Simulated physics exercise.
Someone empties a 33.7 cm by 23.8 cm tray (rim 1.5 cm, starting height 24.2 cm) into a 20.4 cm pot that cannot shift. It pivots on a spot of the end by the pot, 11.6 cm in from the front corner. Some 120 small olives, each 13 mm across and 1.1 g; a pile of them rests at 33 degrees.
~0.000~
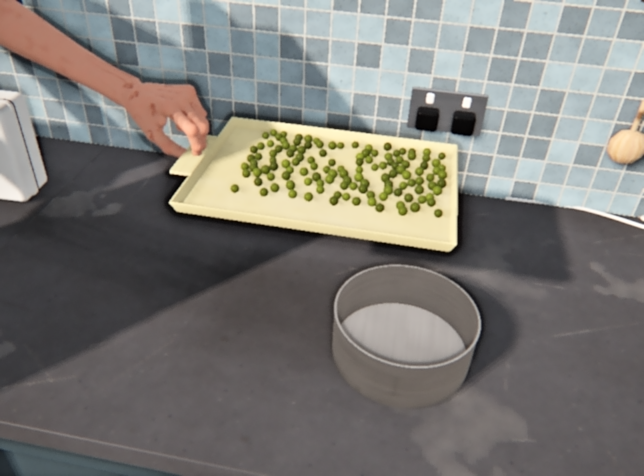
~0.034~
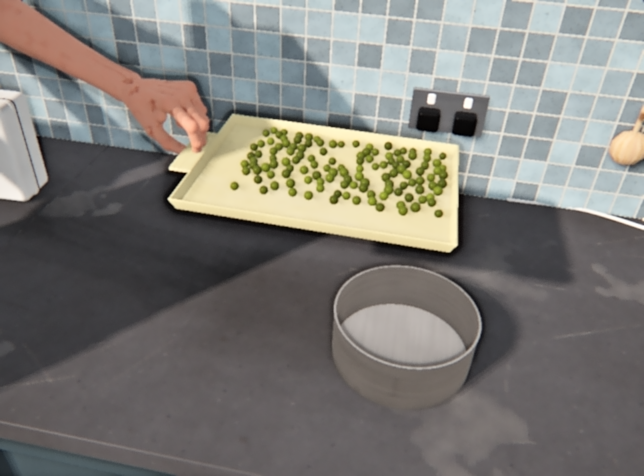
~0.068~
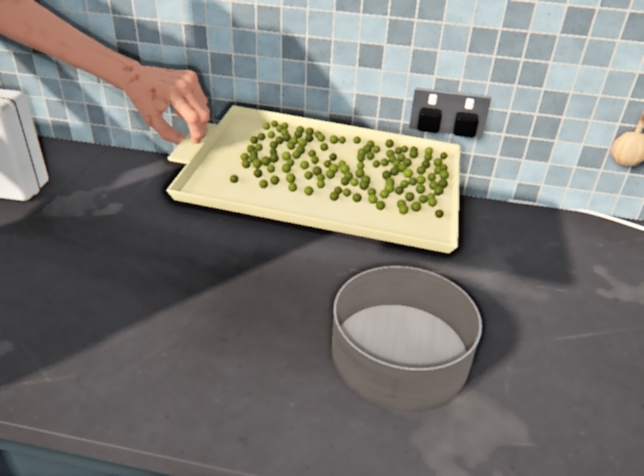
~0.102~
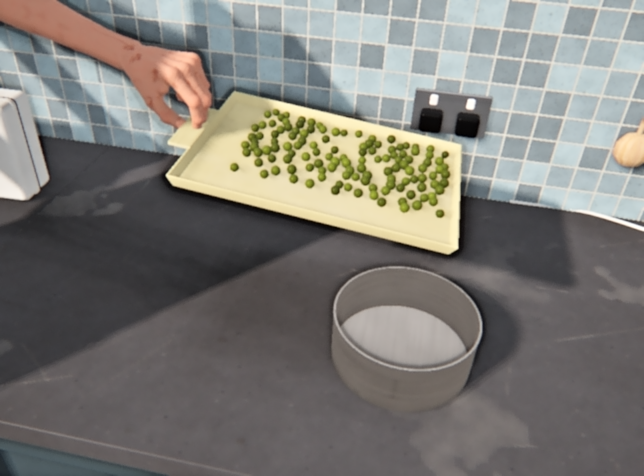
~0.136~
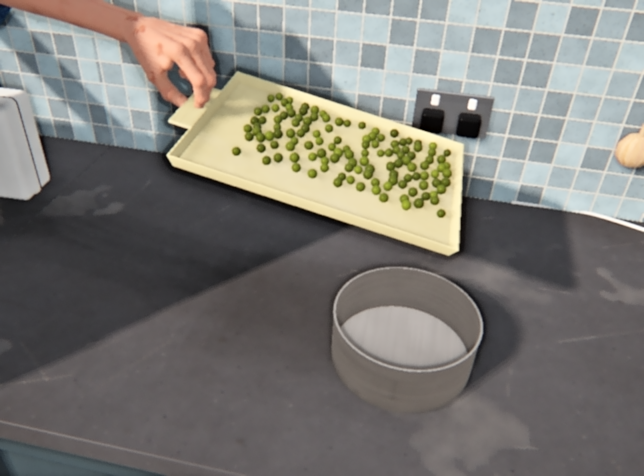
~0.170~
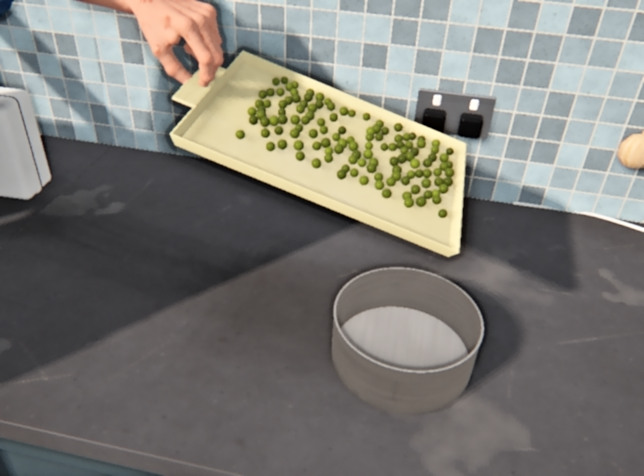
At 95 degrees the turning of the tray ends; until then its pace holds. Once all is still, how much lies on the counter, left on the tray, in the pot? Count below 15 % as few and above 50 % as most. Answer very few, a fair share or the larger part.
On the counter: The larger part; left on the tray: Very few; in the pot: A fair share.
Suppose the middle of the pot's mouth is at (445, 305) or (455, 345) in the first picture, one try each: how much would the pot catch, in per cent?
Some 65 and 55 per cent.
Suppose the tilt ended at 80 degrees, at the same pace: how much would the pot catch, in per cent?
In that case some 30 per cent.
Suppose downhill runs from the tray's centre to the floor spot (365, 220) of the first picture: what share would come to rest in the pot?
Some 90 per cent.
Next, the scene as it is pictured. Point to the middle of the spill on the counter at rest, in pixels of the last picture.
Near (540, 362).
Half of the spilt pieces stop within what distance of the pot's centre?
About 24 cm.
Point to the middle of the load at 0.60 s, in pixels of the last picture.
Near (472, 202).
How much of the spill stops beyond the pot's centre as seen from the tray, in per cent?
Roughly 100 per cent.
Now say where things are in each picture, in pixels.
Tray tilt 0 degrees, front corners at (176, 201) and (451, 241); middle of the pieces at (341, 169); pot at (407, 311), in the first picture.
Tray tilt 1 degrees, front corners at (175, 197) and (451, 241); middle of the pieces at (341, 168), in the second picture.
Tray tilt 3 degrees, front corners at (174, 189) and (452, 242); middle of the pieces at (342, 164), in the third picture.
Tray tilt 7 degrees, front corners at (173, 174) and (452, 243), lowest corner right front; middle of the pieces at (344, 158), in the fourth picture.
Tray tilt 12 degrees, front corners at (174, 154) and (453, 245), lowest corner right front; middle of the pieces at (347, 149), in the fifth picture.
Tray tilt 17 degrees, front corners at (178, 134) and (454, 247), lowest corner right front; middle of the pieces at (351, 140); pot at (408, 314). The tray's pace is about 155 degrees a second, in the sixth picture.
After 0.43 s, tilt 57 degrees; the tray holds 100 %, the pot 0 %.
After 0.60 s, tilt 83 degrees; the tray holds 80 %, the pot 0 %.
After 0.89 s, tilt 95 degrees; the tray holds 0 %, the pot 30 %.
In the end, at 1.7 s, counter 70 %, tray 0 %, pot 30 %.
